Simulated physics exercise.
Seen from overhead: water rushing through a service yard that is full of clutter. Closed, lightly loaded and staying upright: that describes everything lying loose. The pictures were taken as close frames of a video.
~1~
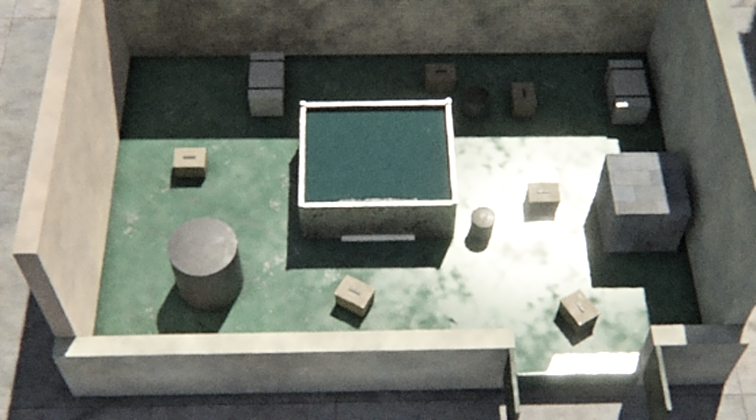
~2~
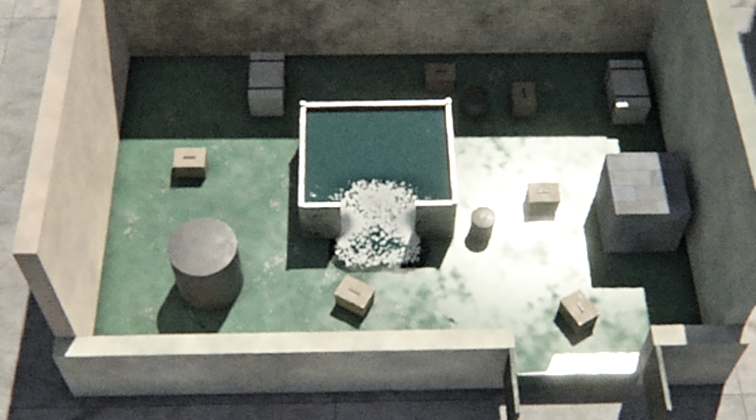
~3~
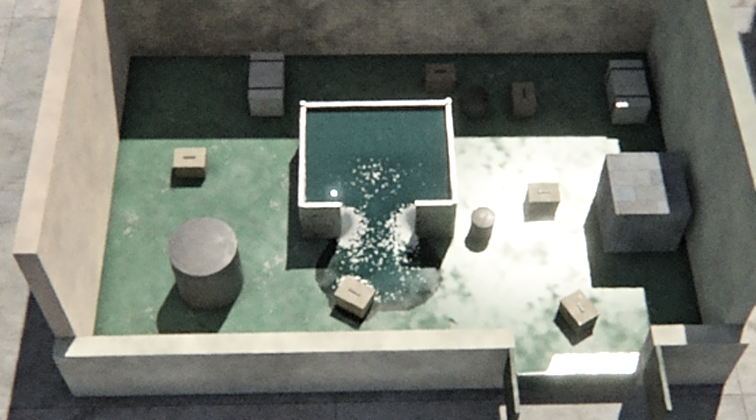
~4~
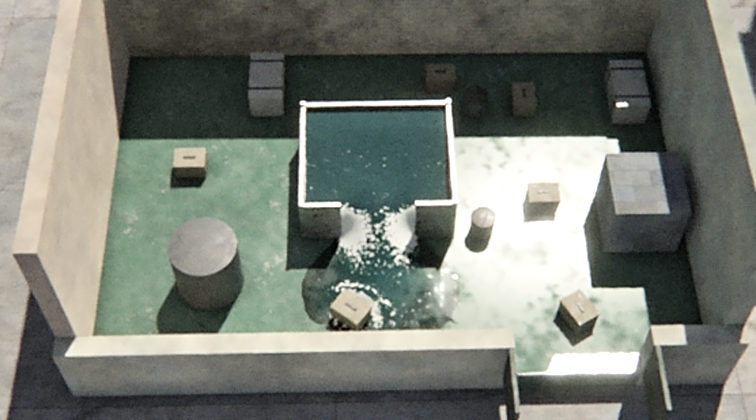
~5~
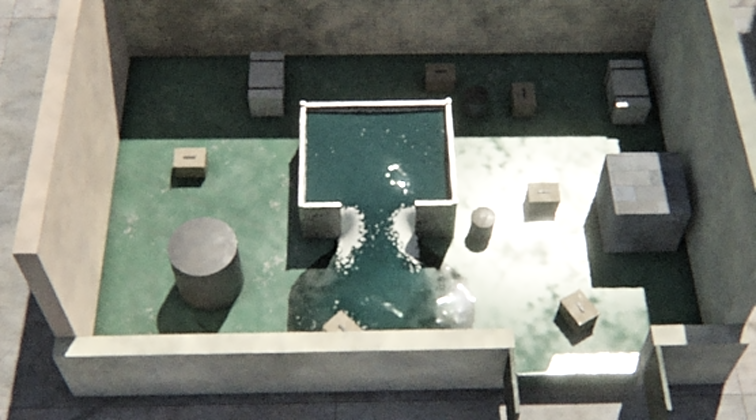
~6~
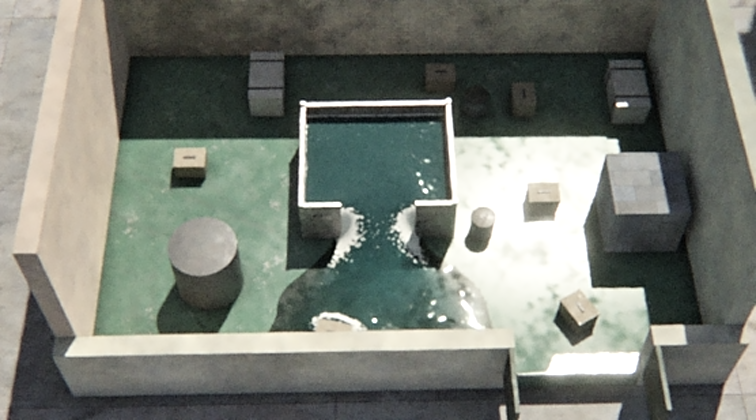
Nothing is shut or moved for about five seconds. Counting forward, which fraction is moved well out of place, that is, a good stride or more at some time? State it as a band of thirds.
It falls in the band below one third.
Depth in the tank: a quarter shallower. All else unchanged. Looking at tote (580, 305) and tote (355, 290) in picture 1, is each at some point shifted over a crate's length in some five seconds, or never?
First: At least that much; second: At least that much.
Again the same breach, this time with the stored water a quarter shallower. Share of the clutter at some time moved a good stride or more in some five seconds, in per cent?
By my count, 20 %.
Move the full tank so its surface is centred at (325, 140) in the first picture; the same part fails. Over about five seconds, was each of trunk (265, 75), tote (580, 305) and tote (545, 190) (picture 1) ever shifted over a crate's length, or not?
Taking them in turn: Kept near its start; got sent well off; kept near its start.
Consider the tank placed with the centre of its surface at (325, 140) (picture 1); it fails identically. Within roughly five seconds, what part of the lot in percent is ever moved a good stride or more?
I'd put it at around 20 per cent.
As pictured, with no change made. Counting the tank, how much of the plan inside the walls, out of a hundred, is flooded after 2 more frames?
My estimate is about 20 per cent.
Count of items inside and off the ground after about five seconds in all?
Number: 1.
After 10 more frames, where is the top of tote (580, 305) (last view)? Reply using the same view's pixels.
Approximately at pixel (644, 278).
A moment on, 1 of 10 are well off their spots; 1 afloat.
Next, 2 of 10 are well off their spots; 1 afloat.
Later, 2 of 10 are well off their spots; 1 afloat.
In the end, 2 of 10 are well off their spots, and 2 have been at some point; 1 afloat.
